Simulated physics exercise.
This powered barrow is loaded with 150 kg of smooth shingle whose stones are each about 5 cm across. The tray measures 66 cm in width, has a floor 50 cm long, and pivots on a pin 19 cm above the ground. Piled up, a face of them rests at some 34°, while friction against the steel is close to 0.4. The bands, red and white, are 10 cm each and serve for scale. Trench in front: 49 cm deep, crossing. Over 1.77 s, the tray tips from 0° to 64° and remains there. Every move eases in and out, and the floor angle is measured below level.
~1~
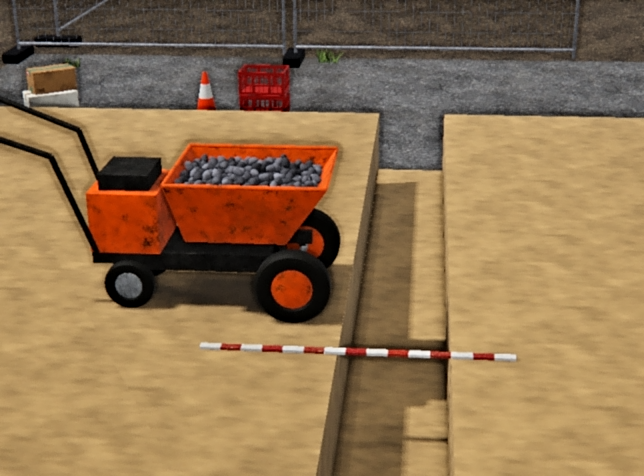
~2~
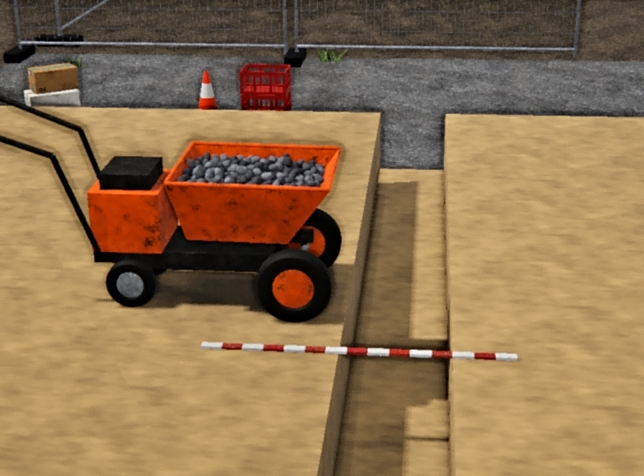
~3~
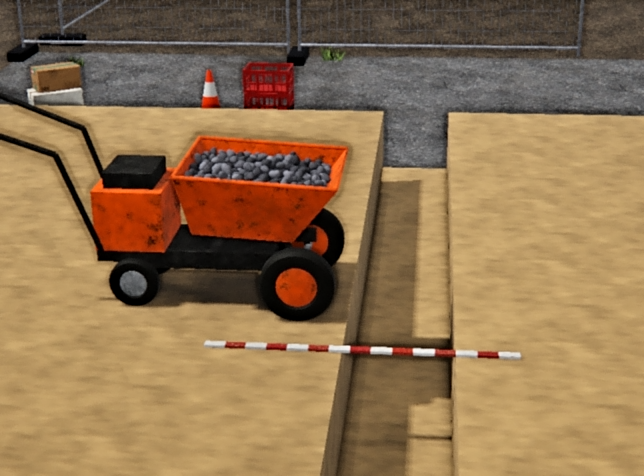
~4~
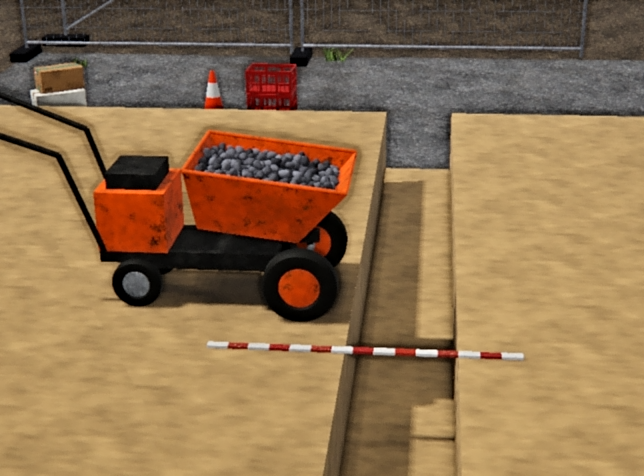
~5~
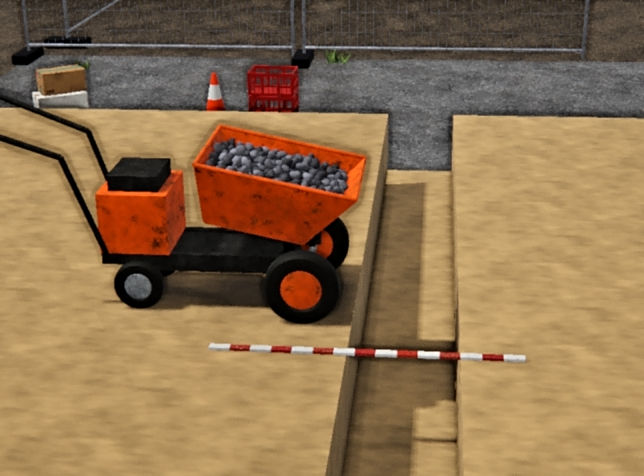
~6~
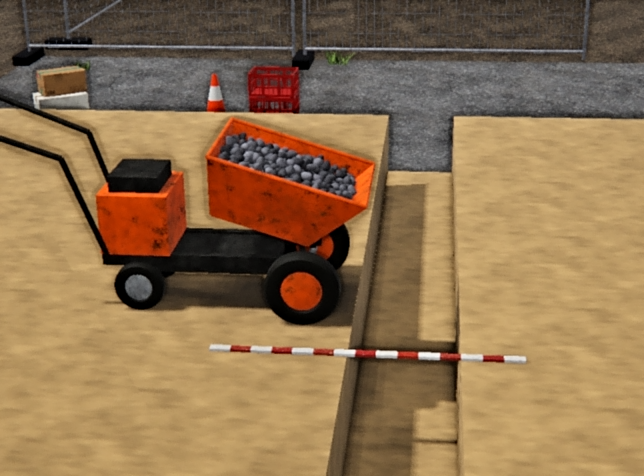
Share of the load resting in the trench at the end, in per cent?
72 per cent.
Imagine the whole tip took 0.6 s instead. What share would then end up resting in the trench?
About 50%.
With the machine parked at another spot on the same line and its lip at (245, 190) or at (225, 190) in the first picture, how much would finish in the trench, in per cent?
Result: Close to 90 then close to 70 per cent.
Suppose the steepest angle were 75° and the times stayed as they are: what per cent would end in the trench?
I'd guess some 75 in a hundred.
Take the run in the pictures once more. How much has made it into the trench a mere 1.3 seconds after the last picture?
Roughly 25 percent of the load.
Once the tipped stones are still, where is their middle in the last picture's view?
The middle should be near (435, 369).
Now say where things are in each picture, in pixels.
In the first picture, the tray is at 0°, its lip at (326, 190); the top of the load is at (259, 165).
In the second picture, lip at (329, 190), floor tilted 1°, highest stones at (258, 164).
In the third picture, the tray is at 3°, its lip at (337, 190); the top of the load is at (250, 161).
In the fourth picture, lip at (346, 194), floor tilted 7°, highest stones at (231, 158).
In the fifth picture, lip at (357, 200), floor tilted 12°, highest stones at (232, 152).
In the sixth picture, the tray is at 17°, its lip at (367, 207); the top of the load is at (241, 143).
Then, 0.7 s after the last picture the floor is at 54°, 99 % in the tray, 1 % in the trench; the foremost stones are at (420, 241).
Then, 1.3 s after the last picture the floor is at 64°, 63 % in the tray, 26 % in the trench, 11 % past the trench; the foremost stones are at (521, 310).
Then, 1.6 s after the last picture the floor is at 64°, 40 % in the tray, 39 % in the trench, 21 % past the trench; the foremost stones are at (582, 309).
Then, 3.6 s after the last picture the floor is at 64°, 7 % in the tray, 72 % in the trench, 21 % past the trench; the foremost stones are at (606, 306).
